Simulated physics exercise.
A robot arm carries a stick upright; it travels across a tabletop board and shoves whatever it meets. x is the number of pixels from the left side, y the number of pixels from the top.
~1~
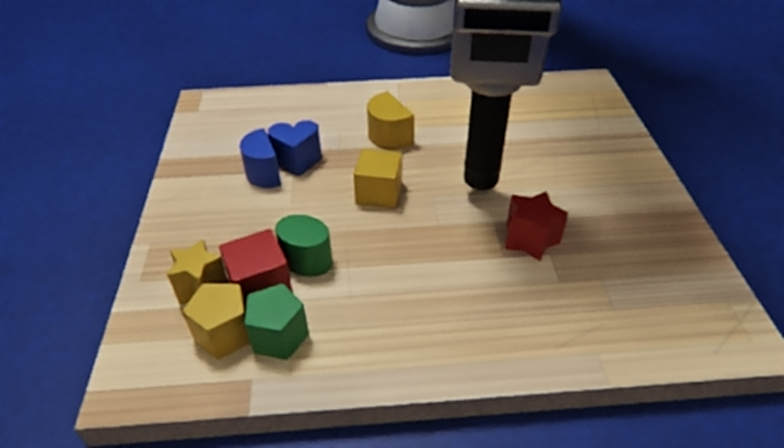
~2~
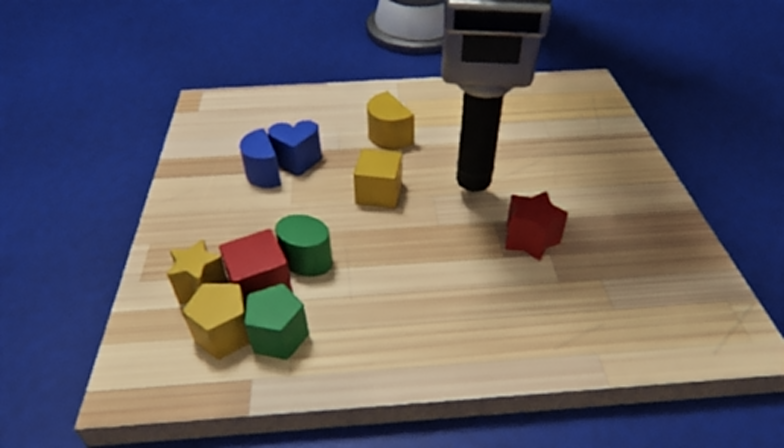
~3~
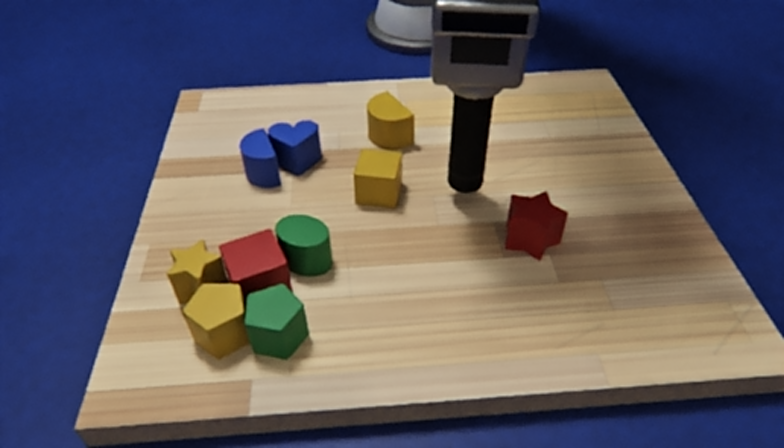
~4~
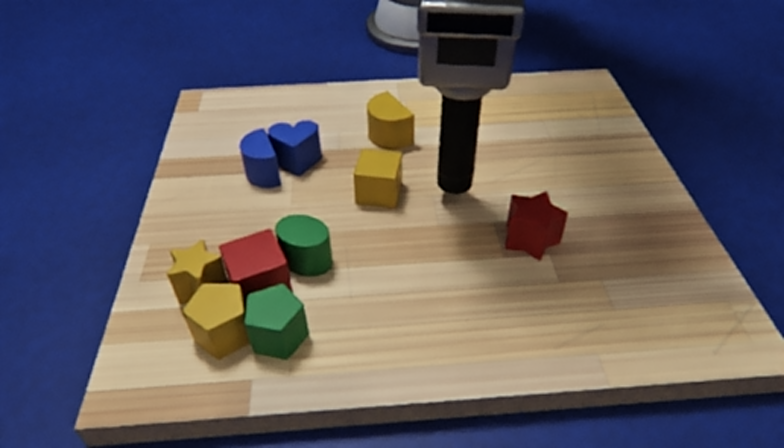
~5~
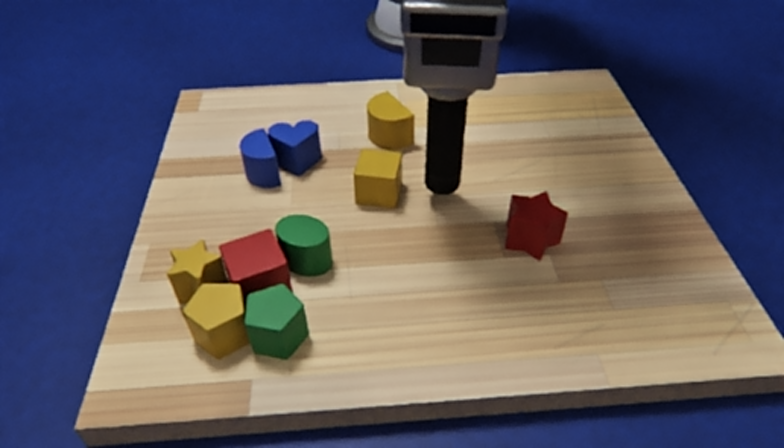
A robot arm's black stick moves slowly left toward the yellow square block among still blocks.
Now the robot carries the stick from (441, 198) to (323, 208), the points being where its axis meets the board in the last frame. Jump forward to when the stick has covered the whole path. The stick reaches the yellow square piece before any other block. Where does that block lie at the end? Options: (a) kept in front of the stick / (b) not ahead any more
My pick is b.
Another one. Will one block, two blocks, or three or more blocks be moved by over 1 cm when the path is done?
The answer is one block, counting only moves over 1 cm.
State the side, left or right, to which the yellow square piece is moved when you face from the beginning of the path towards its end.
Heads right.
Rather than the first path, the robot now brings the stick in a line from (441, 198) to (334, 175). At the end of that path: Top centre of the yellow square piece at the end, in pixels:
Most likely (307, 165).
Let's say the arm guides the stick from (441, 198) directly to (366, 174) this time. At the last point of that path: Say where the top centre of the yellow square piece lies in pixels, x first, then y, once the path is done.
I'd place it at (339, 163), taking the centre of its top.
On the path given first. One third of the way, stick at (400, 188); yellow square piece at (365, 161), turned 15° clockwise.
Two thirds of the way, stick at (361, 191); yellow square piece at (334, 156), turned 50° clockwise.
At the end, stick at (322, 194); green elliptical block not moved; yellow square piece at (323, 152), turned 70° clockwise.
